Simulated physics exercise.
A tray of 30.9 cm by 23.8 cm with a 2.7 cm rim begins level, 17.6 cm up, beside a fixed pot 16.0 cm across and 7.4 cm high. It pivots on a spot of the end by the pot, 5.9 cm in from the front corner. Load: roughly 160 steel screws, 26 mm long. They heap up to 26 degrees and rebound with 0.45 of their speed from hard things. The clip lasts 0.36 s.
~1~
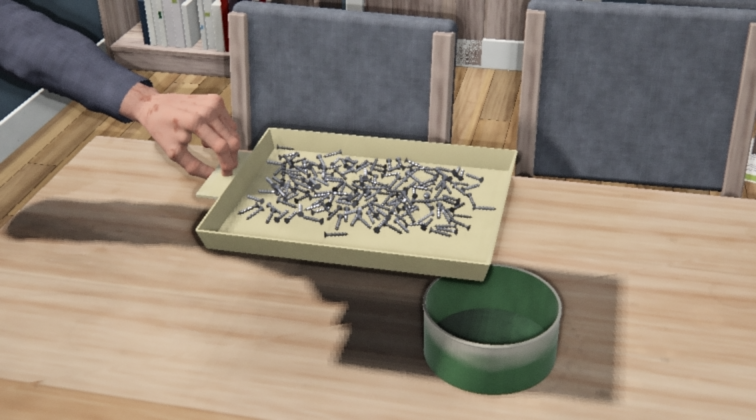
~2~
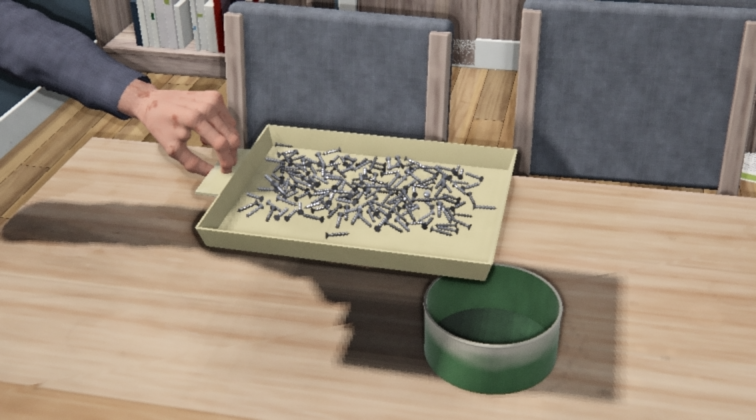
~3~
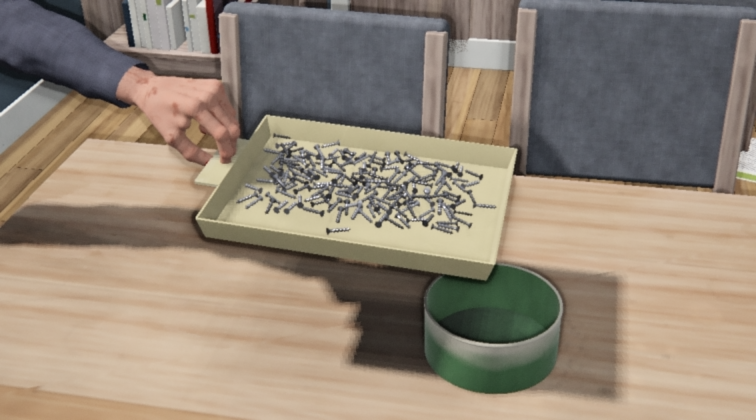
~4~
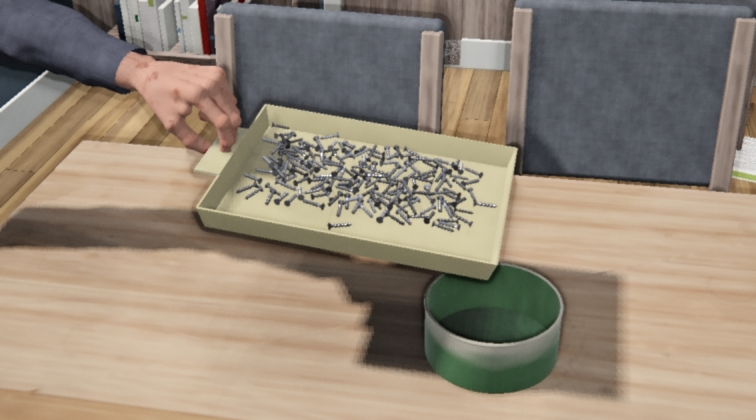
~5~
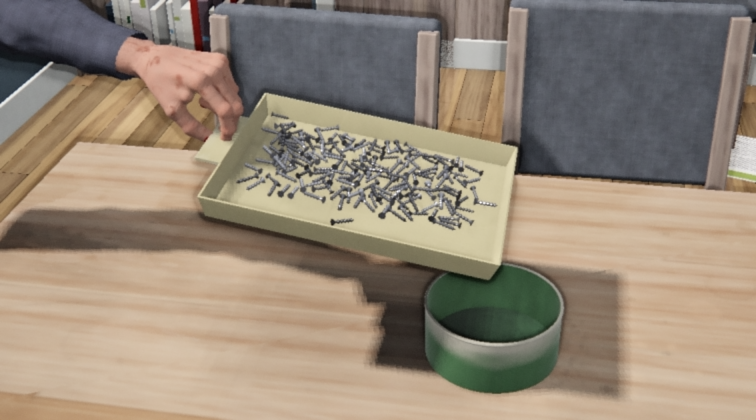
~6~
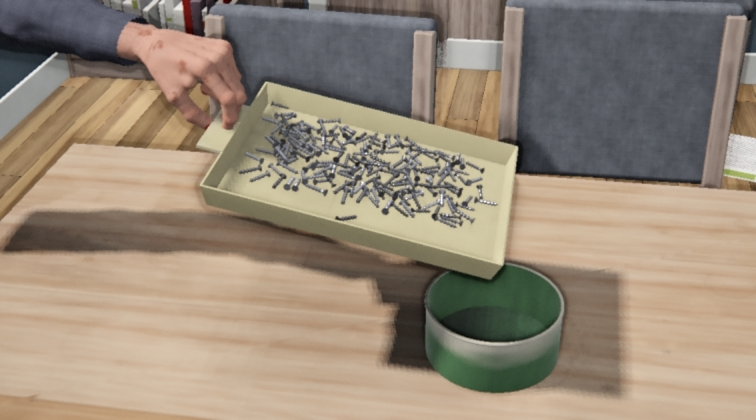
In the video, a hand holds a shallow, pale yellow tray of scattered metal screws above a wooden table and gradually raises its left side, tilting it toward a green pot at the right, while the screws barely shift.
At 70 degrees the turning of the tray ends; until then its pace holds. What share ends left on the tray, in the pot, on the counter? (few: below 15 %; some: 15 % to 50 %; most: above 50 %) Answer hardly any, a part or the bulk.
Left on the tray: The bulk; in the pot: Hardly any; on the counter: Hardly any.
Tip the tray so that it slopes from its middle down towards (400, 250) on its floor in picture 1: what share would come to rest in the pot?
About 0 per cent.
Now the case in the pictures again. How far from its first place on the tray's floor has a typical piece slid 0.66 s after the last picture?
Some 12 cm.
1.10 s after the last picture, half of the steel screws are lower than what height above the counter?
Some 20 cm.
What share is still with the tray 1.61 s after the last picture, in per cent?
About 95 per cent.
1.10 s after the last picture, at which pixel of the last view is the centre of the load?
Near (501, 193).
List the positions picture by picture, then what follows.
In the first frame, tray tilt 0 degrees, front corners at (204, 227) and (484, 260); middle of the pieces at (358, 187); pot at (492, 303).
In the second frame, tray tilt 1 degrees, front corners at (204, 225) and (486, 259); middle of the pieces at (358, 185).
In the third frame, tray tilt 3 degrees, front corners at (205, 216) and (488, 259), lowest corner right front; middle of the pieces at (358, 180).
In the fourth frame, tray tilt 6 degrees, front corners at (205, 205) and (491, 259), lowest corner right front; middle of the pieces at (358, 173).
In the fifth frame, tray tilt 9 degrees, front corners at (207, 194) and (494, 259), lowest corner right front; middle of the pieces at (370, 169).
In the sixth frame, tray tilt 12 degrees, front corners at (209, 183) and (496, 259), lowest corner right front; middle of the pieces at (371, 163); pot at (494, 300).
Then, 0.66 s after the last picture, tilt 39 degrees; the tray holds 100 %, the pot 0 %.
Then, 1.10 s after the last picture, tilt 58 degrees; the tray holds 100 %, the pot 0 %.
Then, 1.61 s after the last picture, tilt 70 degrees; the tray holds 95 %, the pot 0 %.
In the end, tray 90 %, pot 5 %, counter 5 %.
